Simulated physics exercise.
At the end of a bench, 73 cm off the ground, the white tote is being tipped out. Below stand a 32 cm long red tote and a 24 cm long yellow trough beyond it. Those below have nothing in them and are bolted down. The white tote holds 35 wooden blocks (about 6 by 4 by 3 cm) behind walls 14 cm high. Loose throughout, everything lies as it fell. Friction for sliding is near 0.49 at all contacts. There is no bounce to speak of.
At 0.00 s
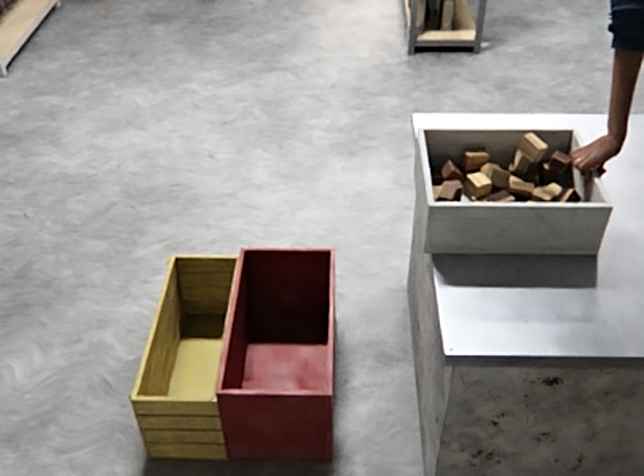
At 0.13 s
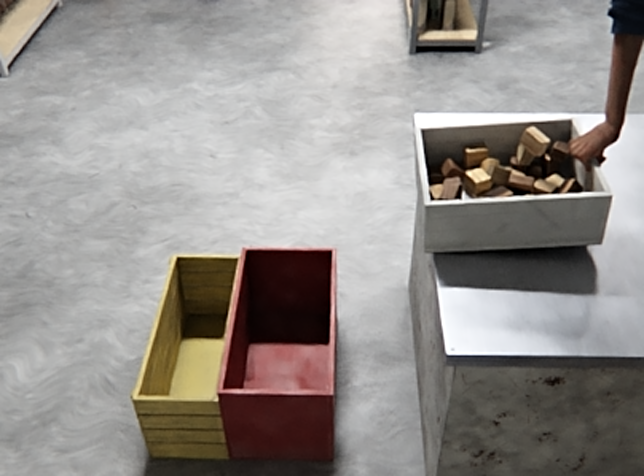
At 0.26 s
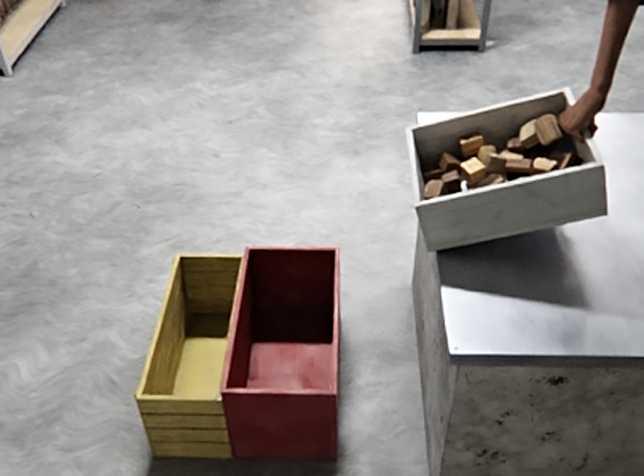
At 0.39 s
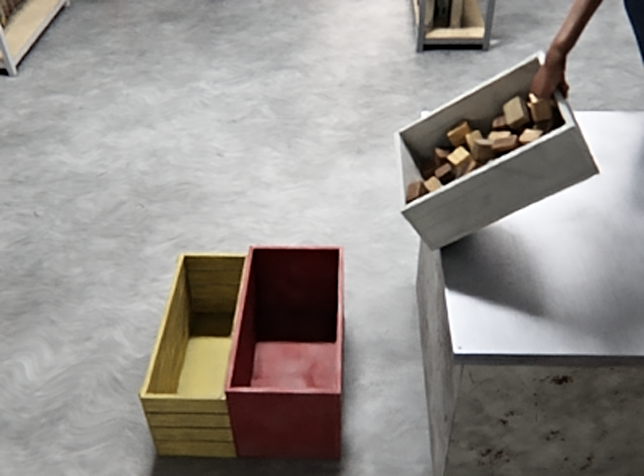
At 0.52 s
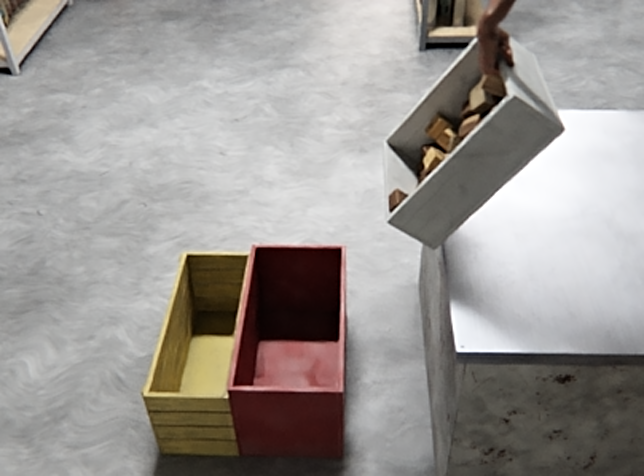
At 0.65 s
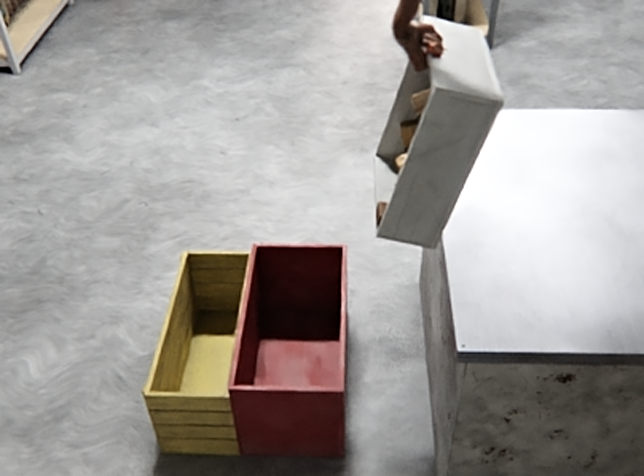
White tote of wooden blocks being tilted steeply by a hand at a bench's edge, red and yellow containers standing below.
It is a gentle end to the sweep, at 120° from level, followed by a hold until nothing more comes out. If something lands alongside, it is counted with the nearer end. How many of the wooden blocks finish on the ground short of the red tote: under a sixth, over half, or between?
Once it all settles, the ground short of the red tote holds not a full sixth of the load.
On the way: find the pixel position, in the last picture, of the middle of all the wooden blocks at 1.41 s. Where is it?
Around (294, 366).
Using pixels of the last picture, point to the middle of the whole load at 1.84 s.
Roughly at pixel (291, 369).
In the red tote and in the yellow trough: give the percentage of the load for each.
Roughly 95 and 5 per cent.
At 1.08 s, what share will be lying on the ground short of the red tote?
By that time, roughly 0 percent.
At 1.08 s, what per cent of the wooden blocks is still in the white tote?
It comes to near 30 percent of it.
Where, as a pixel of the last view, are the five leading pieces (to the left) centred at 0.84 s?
Near (341, 206).
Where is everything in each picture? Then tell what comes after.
In the first picture (places track the rim corner closest to us here), white tote (607, 205); yellow trough (212, 399); tipped 0°; all still inside.
The second picture shows white tote (607, 194); tipped 5°.
The third picture shows white tote (598, 164); tipped 17°.
The fourth picture shows white tote (568, 126); tipped 34°.
The fifth picture shows white tote (509, 97); tipped 54°.
The sixth picture shows white tote (432, 90); yellow trough (224, 395); tipped 75°; all still inside.
After 0.84 s, tilt 102°; 30 still in the white tote and 5 in the air.
After 1.08 s, tilt 120°; 10 still in the white tote, 7 in the red tote and 18 in the air.
After 1.41 s, tilt 120°; 2 still in the white tote, 29 in the red tote, 1 in the yellow trough, 1 on the ground short of the red tote and 2 in the air.
When it is over (at 1.84 s), 33 in the red tote, 1 in the yellow trough and 1 on the ground short of the red tote. Asked share, 1 of 35, 3 per cent.
